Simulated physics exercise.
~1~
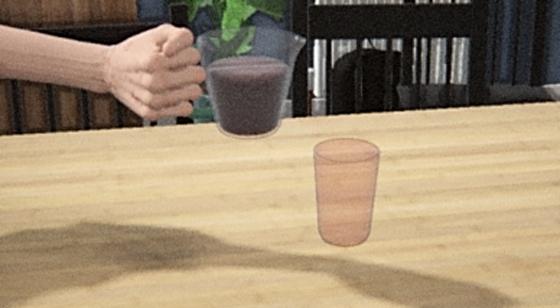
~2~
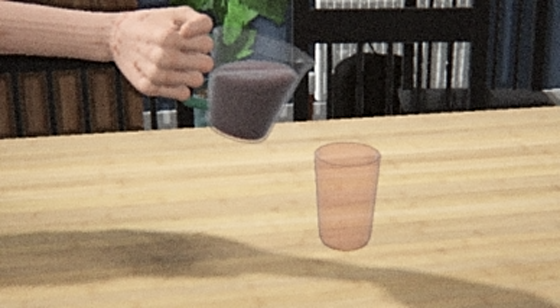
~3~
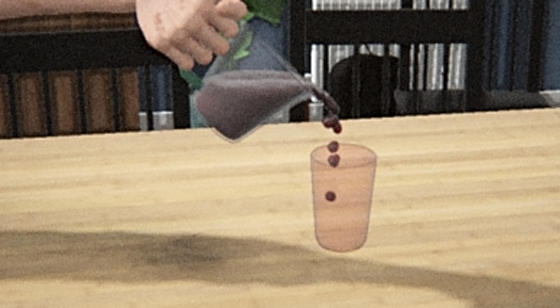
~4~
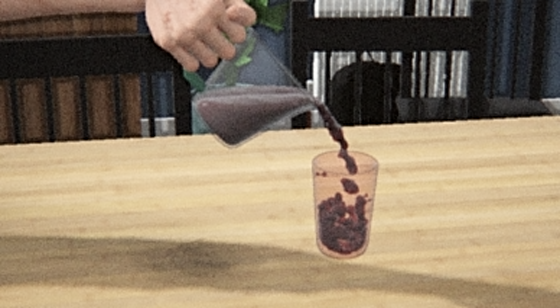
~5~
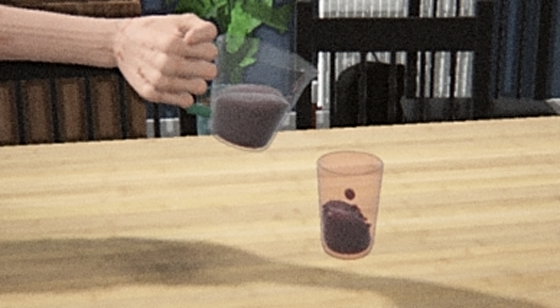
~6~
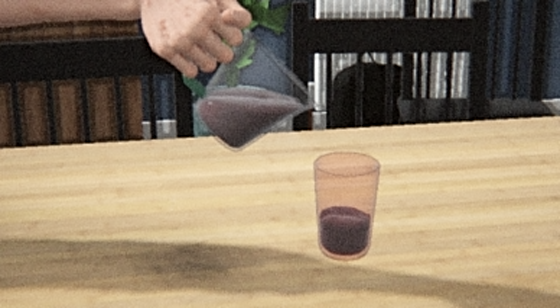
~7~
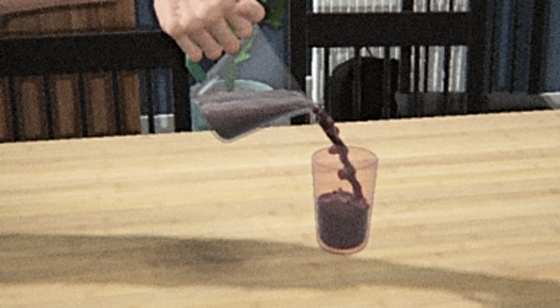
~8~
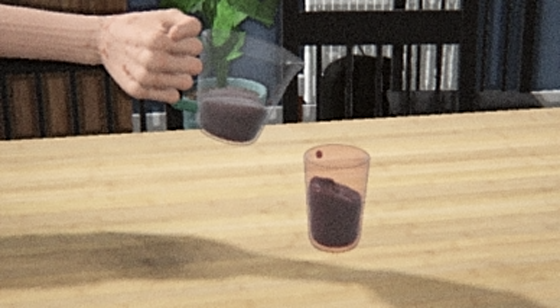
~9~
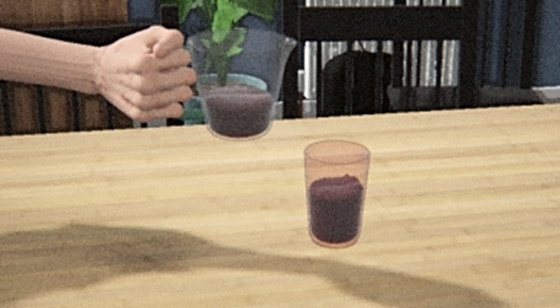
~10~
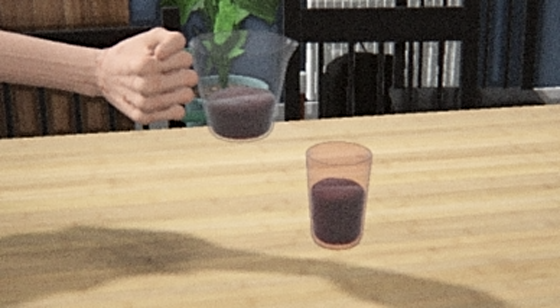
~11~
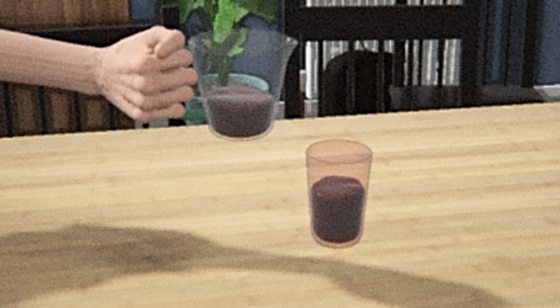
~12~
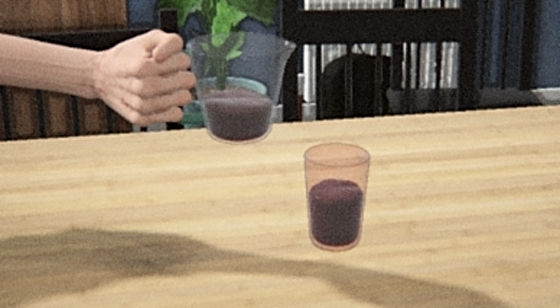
At a wooden table, a hand holds a flared jug of dark wine beside an empty drinking glass, tilts it rightward and pours, eases it back, then tips it further to pour again before levelling it, leaving the glass partly filled and some wine in the jug.
